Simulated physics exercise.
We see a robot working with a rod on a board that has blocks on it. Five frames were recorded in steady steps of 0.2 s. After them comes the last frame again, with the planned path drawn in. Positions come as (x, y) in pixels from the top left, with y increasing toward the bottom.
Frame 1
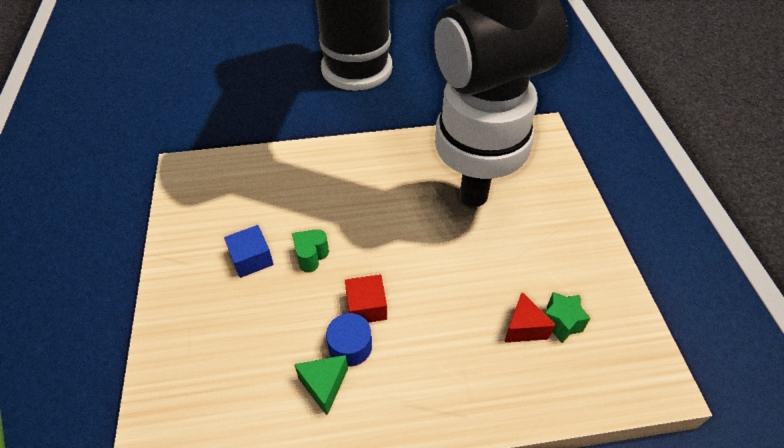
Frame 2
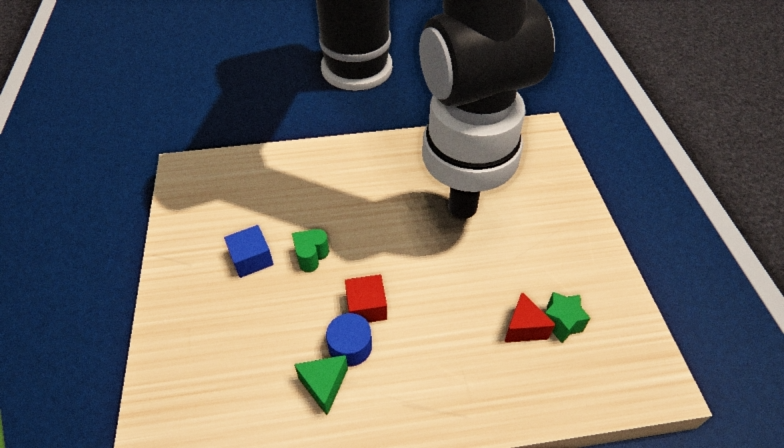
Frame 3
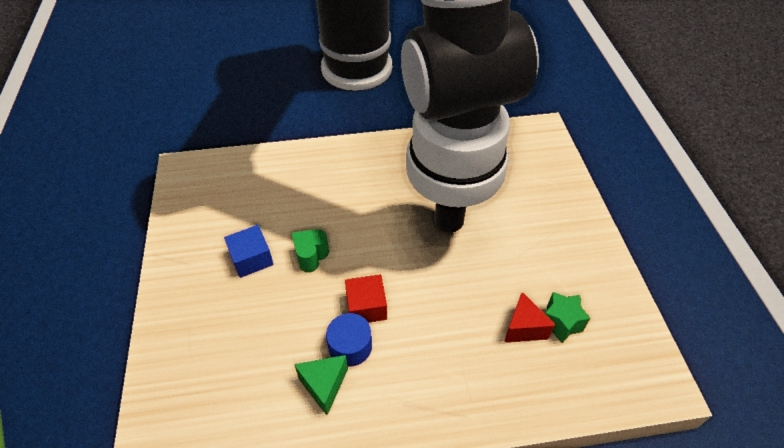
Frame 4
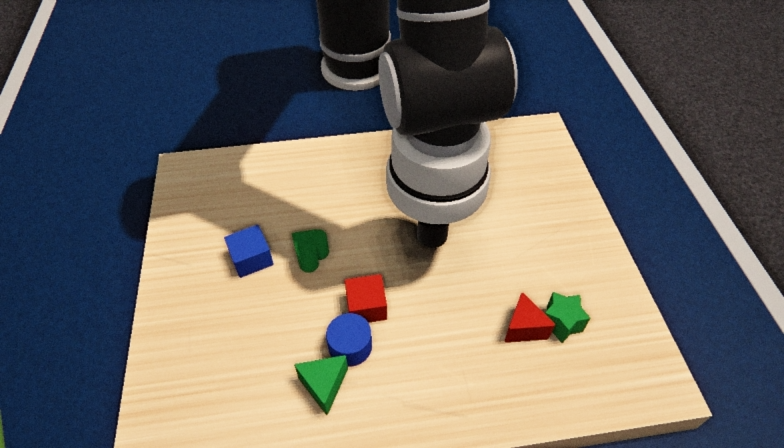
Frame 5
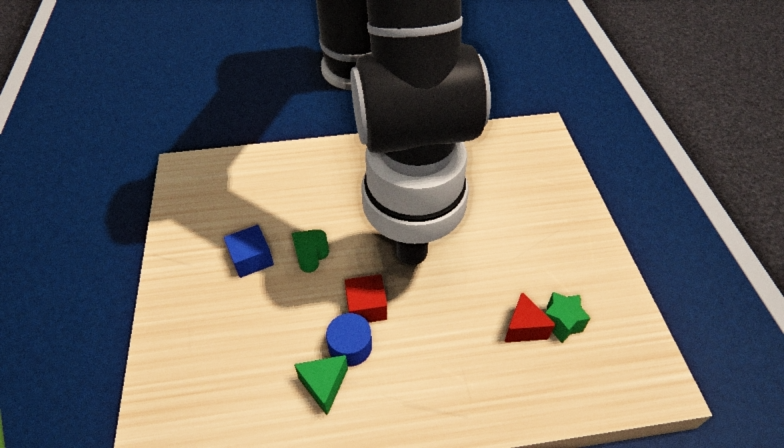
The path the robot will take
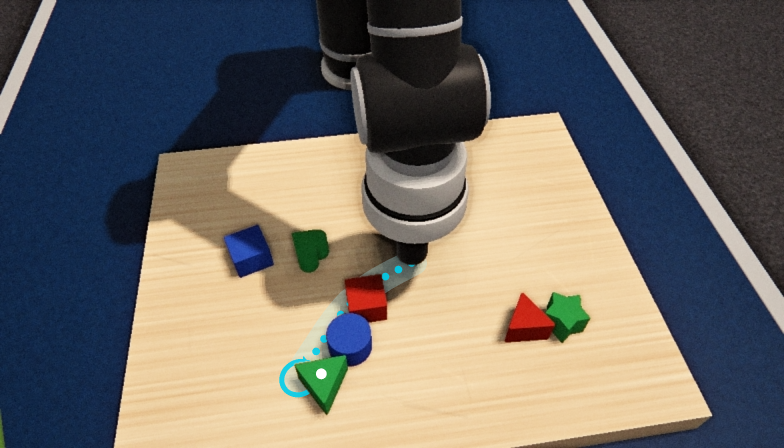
Robotic arm moving its black rod down and left across a wooden board, nearing a red block while the scattered blocks stay still.
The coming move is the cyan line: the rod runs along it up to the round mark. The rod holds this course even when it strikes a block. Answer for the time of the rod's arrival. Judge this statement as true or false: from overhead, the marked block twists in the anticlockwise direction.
This is false.
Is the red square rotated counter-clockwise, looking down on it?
Yes, that is what happens.
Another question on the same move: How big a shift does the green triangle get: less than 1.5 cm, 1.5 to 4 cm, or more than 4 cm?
More than 4 cm.
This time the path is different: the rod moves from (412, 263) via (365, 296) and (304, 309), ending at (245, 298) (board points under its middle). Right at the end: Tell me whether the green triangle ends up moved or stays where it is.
The answer is that it is displaced.
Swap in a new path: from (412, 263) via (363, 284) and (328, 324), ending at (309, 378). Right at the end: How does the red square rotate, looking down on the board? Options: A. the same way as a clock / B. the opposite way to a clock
The one that fits is B, the opposite way to a clock.
Drawn move, from (412, 263) via (367, 289) and (331, 328), ending at (299, 378); the dot is on the green triangle.
The first path, step by step. One third of the way, rod at (366, 279); green triangle at (321, 377); blue circle at (344, 340); red square at (356, 304), turned 20° clockwise.
Two thirds of the way, rod at (329, 319); green triangle at (309, 419), turned 65° clockwise; blue circle at (341, 390); red square at (327, 350).
At the end, rod at (297, 369); green heart block still; green triangle at (304, 428), turned 55° clockwise; blue circle at (356, 421); red square at (324, 389), turned 40° anticlockwise.
